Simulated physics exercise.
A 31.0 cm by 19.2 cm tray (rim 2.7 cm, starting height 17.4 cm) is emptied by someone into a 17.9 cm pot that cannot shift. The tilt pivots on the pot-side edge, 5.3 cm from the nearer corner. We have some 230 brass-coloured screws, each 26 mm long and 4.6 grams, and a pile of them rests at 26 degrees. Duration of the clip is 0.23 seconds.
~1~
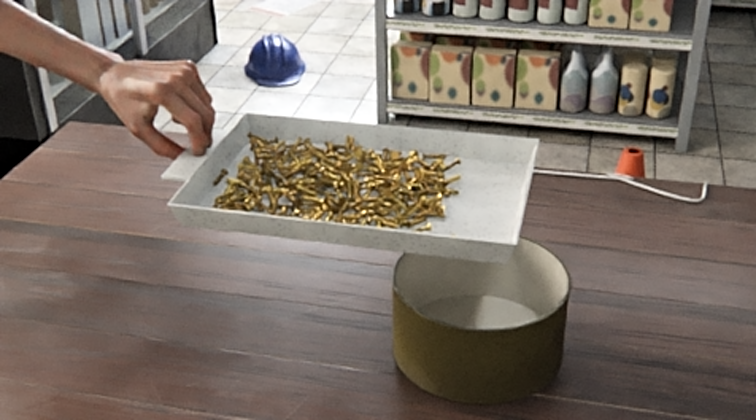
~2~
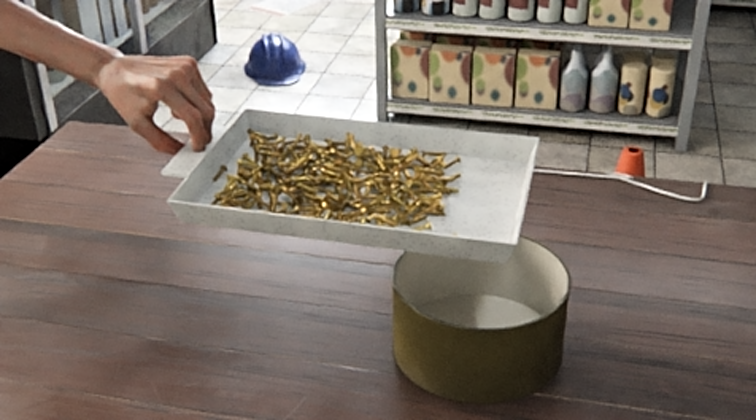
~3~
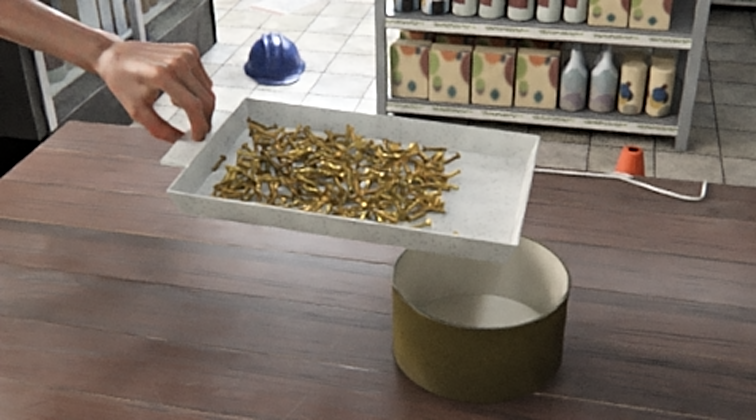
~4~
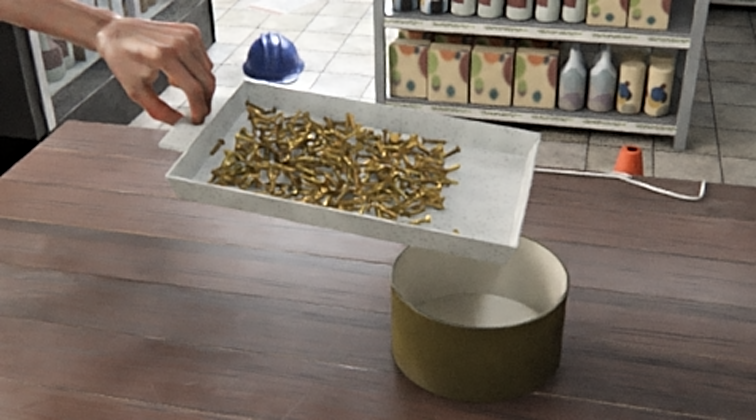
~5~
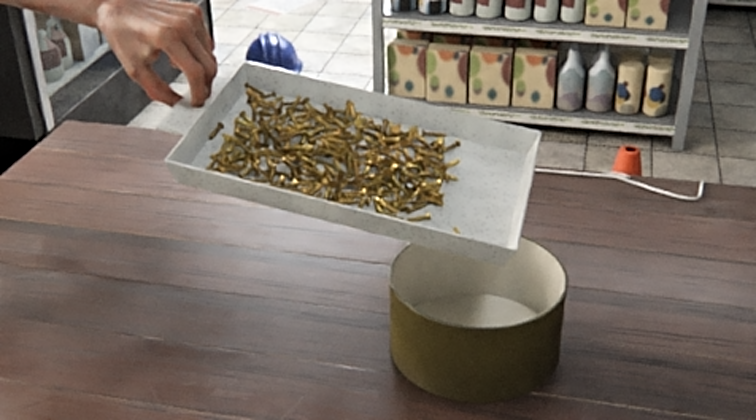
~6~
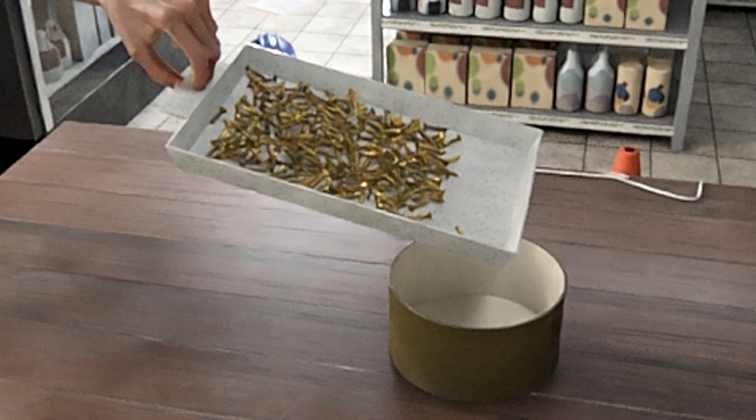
A hand at the upper left grips the far left end of a white tray above a dark wooden table in a shop, seen from slightly above. Brass-coloured screws lie spread across the tray, with an olive pot below its right end and a blue hard hat, orange cone and stocked shelves behind. The hand slowly raises the tray's left side, tilting it down toward the right, while the screws barely shift.
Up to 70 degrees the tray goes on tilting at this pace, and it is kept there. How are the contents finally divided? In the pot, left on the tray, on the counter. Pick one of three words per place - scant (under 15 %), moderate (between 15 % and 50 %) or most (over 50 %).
My call is pot: Scant, tray: Moderate, counter: Most.
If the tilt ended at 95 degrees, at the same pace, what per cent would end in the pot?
Pot share: About 5 per cent.
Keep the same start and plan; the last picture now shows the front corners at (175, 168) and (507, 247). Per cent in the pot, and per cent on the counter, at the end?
Pot 0; counter 75.
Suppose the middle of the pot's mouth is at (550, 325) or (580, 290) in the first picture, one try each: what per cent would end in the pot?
About 75 and 40 per cent.
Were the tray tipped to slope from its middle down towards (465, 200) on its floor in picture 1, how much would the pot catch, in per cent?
My guess is roughly 10 percent.
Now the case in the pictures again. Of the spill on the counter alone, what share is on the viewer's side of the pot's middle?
I'd put it at around 100 per cent.
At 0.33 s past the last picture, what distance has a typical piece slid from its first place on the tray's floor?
Some 5 cm.
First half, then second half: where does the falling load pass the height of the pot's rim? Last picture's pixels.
Earlier half at about (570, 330), later half at about (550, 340) in pixels.
Then, 0.33 s after the last picture, tilt 42 degrees; the tray holds 100 %, the pot 0 %.
Then, 0.55 s after the last picture, tilt 60 degrees; the tray holds 95 %, the pot 0 %.
Then, 0.88 s after the last picture, tilt 70 degrees; the tray holds 35 %, the pot 0 %.
In the end, pot 0 %, tray 25 %, counter 75 %.
